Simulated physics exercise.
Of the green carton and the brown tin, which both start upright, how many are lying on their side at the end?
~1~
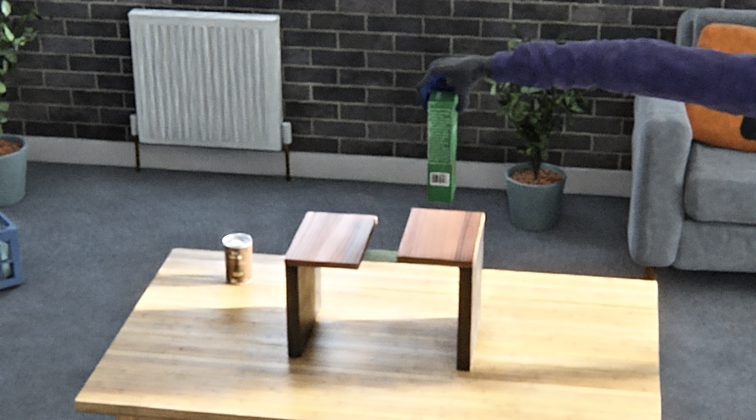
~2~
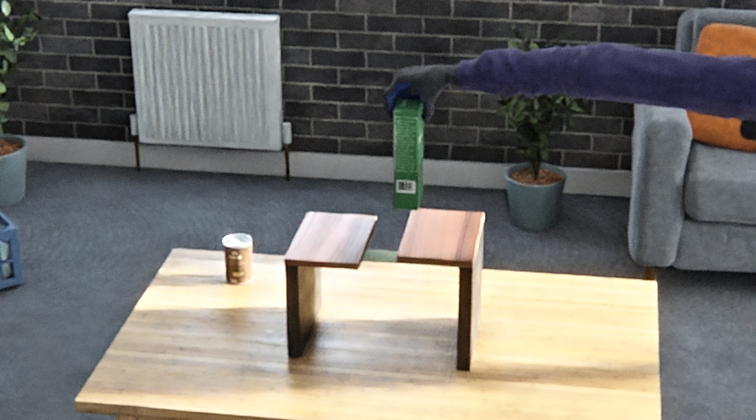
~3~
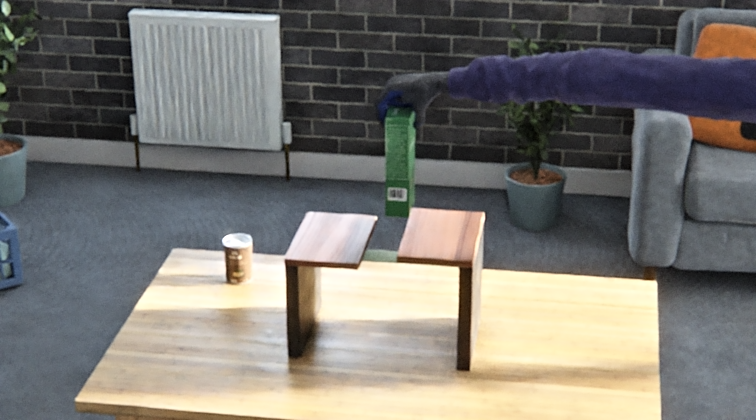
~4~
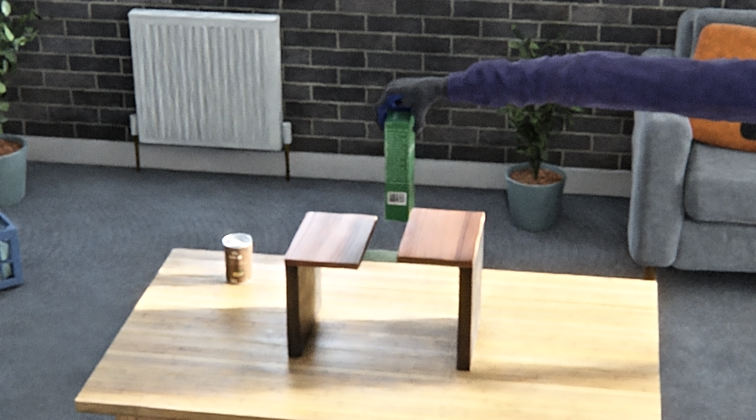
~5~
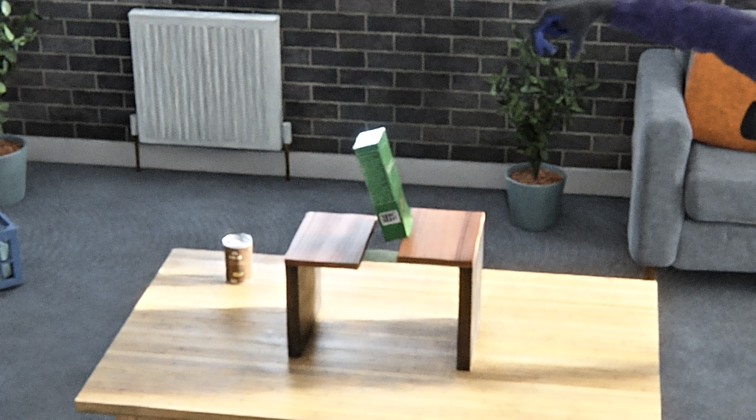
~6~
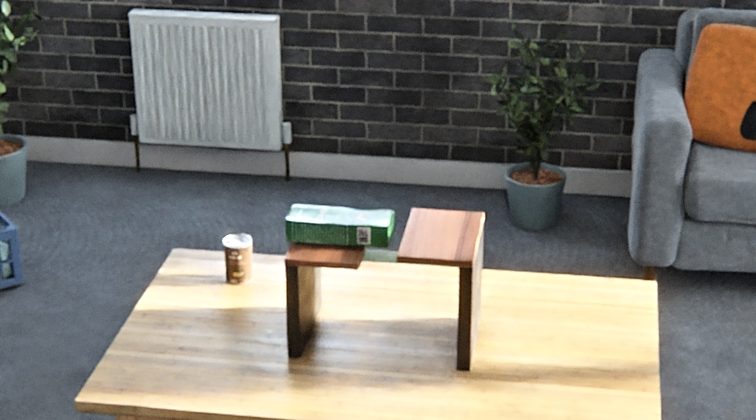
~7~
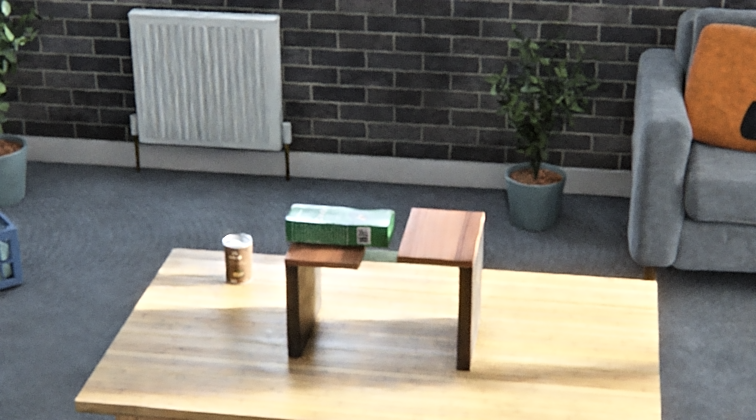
One of them is lying on its side at the end, the green carton, while the brown tin is still standing.
